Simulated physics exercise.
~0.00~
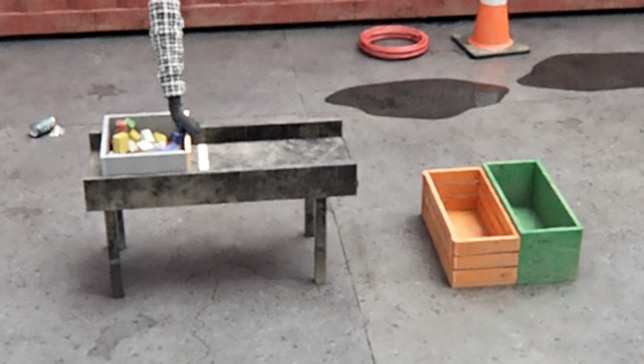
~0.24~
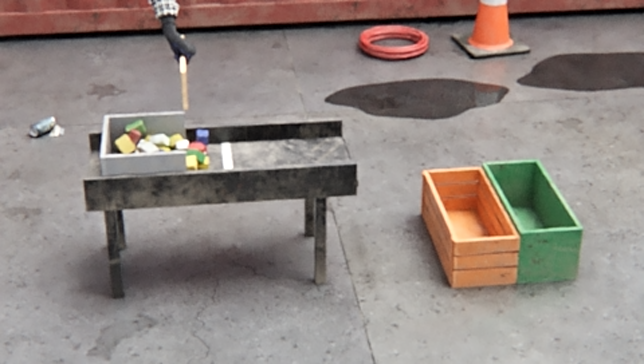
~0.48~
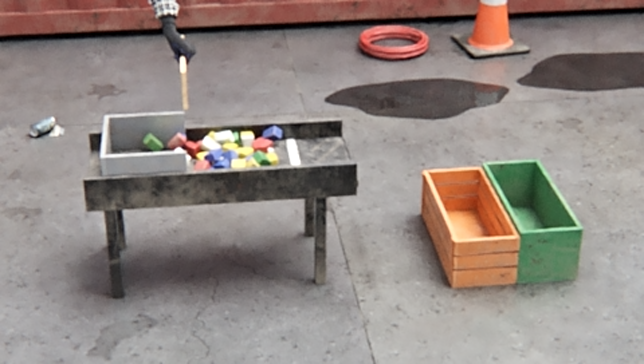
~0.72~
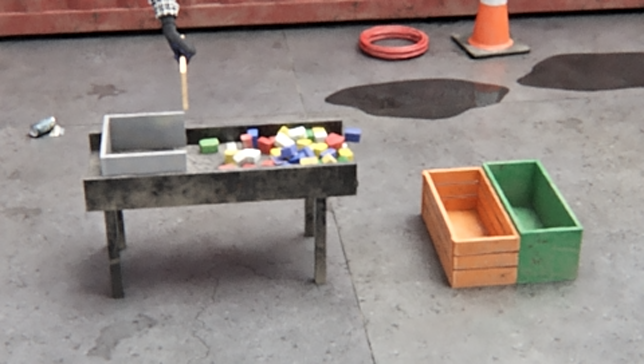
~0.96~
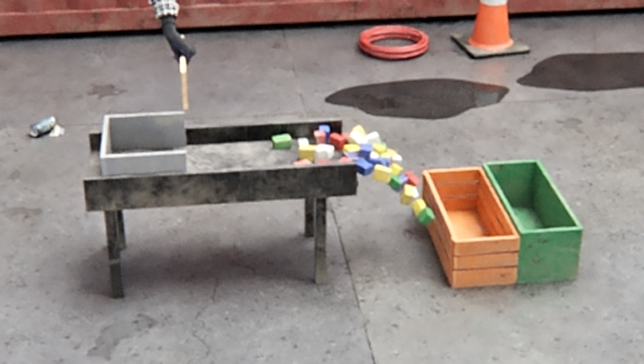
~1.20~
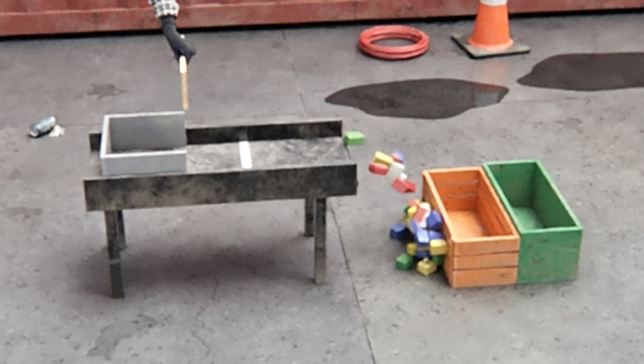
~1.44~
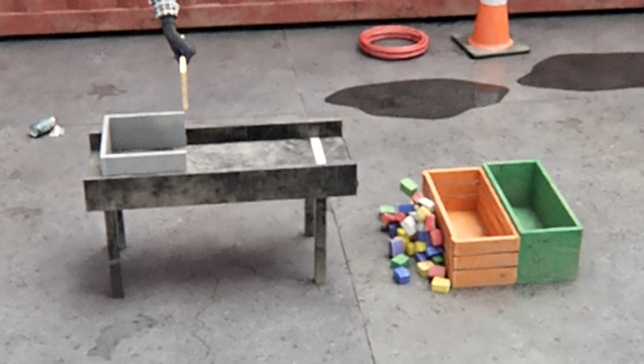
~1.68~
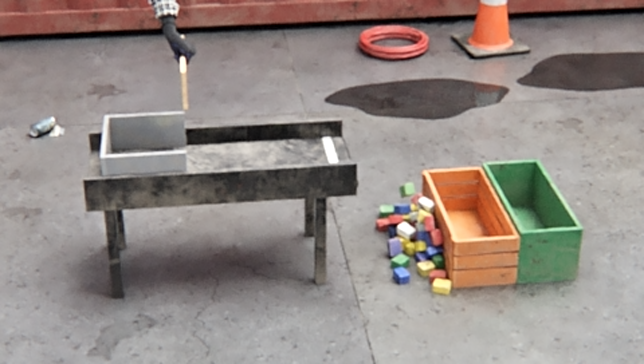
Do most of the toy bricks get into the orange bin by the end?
No, they fall short of the orange bin, and well over half of them end up on the ground in front of its near side.
